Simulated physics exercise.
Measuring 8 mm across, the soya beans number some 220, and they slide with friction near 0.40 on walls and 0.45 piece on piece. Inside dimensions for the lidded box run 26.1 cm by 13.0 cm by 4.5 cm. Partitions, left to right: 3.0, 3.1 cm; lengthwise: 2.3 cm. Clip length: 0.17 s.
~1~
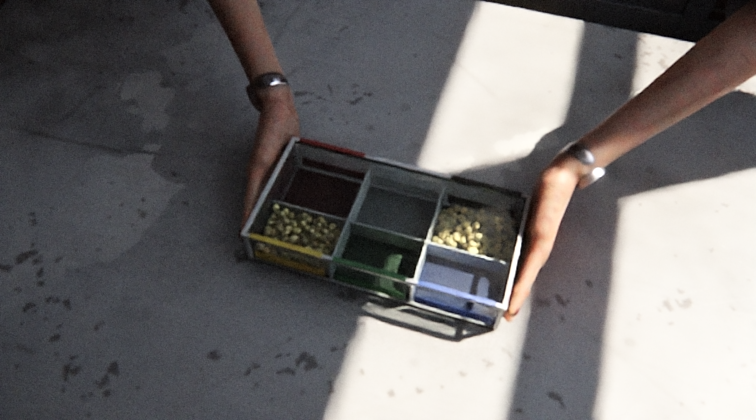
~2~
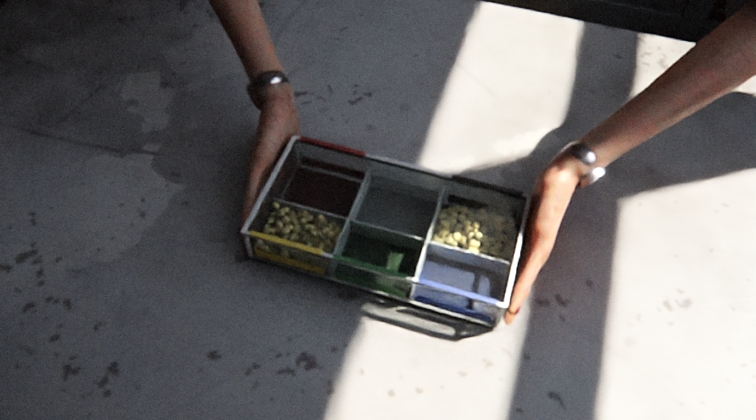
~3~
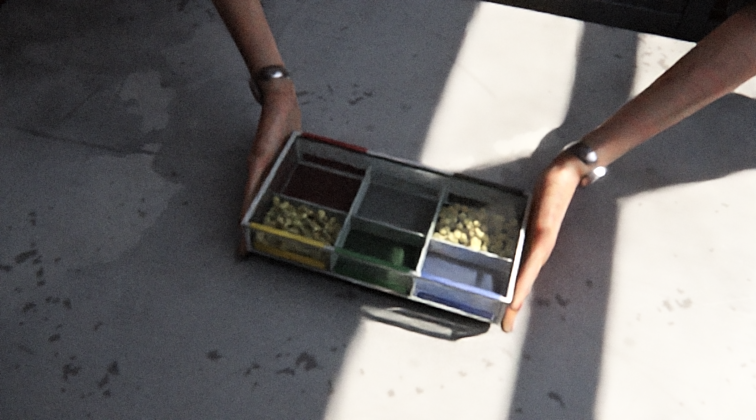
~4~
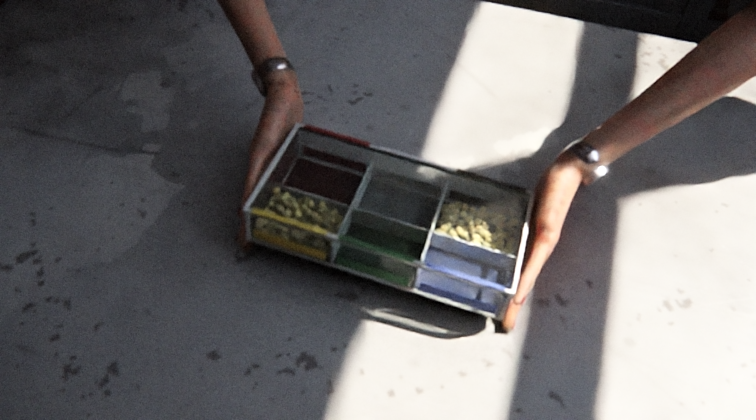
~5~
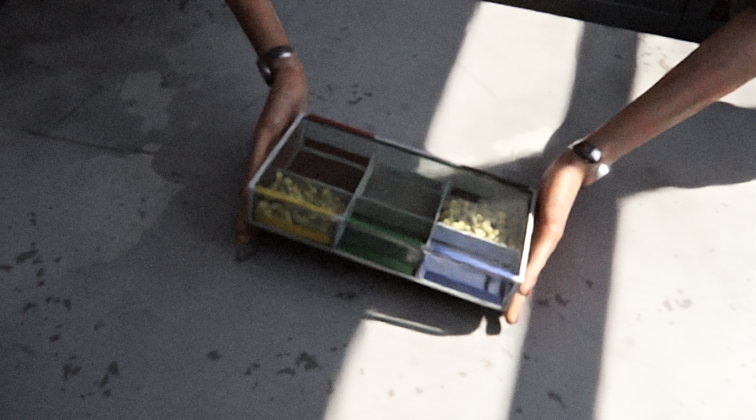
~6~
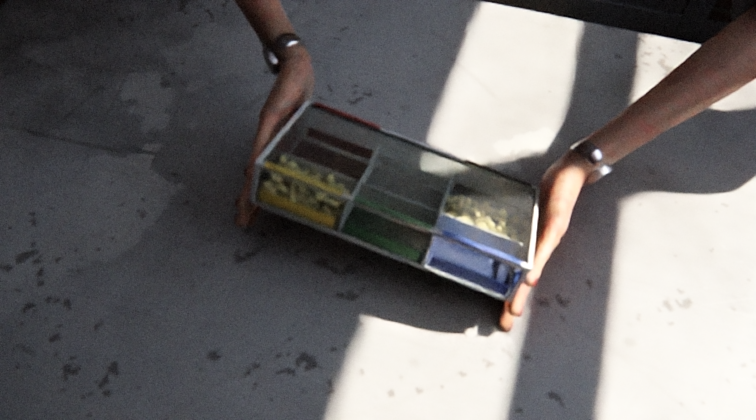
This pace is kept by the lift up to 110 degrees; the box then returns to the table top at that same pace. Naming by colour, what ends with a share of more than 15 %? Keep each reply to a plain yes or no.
Here goes: Red compartment yes; blue compartment no; green compartment no; yellow compartment no; white compartment yes; black compartment yes.
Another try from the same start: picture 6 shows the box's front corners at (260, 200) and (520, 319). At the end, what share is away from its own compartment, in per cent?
Estimate: Around 30 %.
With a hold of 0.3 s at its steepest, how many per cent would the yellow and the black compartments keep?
Result - yellow: 0 %; black: 45 %.
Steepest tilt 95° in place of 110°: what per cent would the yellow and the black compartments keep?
Yellow: 5 per cent; black: 40 per cent.
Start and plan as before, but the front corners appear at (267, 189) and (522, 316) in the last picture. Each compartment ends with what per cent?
Result - red: 0 %; blue: 15 %; green: 5 %; yellow: 45 %; white: 0 %; black: 30 %.
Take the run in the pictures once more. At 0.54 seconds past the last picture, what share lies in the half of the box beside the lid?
Estimate: Near 80 per cent.
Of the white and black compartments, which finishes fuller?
Black comes out ahead.
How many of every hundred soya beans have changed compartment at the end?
The answer is close to 60 percent.
Then, 0.54 s after the last picture, tilt 110 degrees; red 25 %, yellow 25 %, white 10 %, black 40 %.
Then, 0.90 s after the last picture, tilt 47 degrees; red 30 %, white 25 %, black 40 %.
Then, 1.35 s after the last picture, tilt 0 degrees; red 30 %, white 25 %, black 40 %.
In the end, red 30 %, blue 0 %, green 0 %, yellow 0 %, white 25 %, black 40 %.
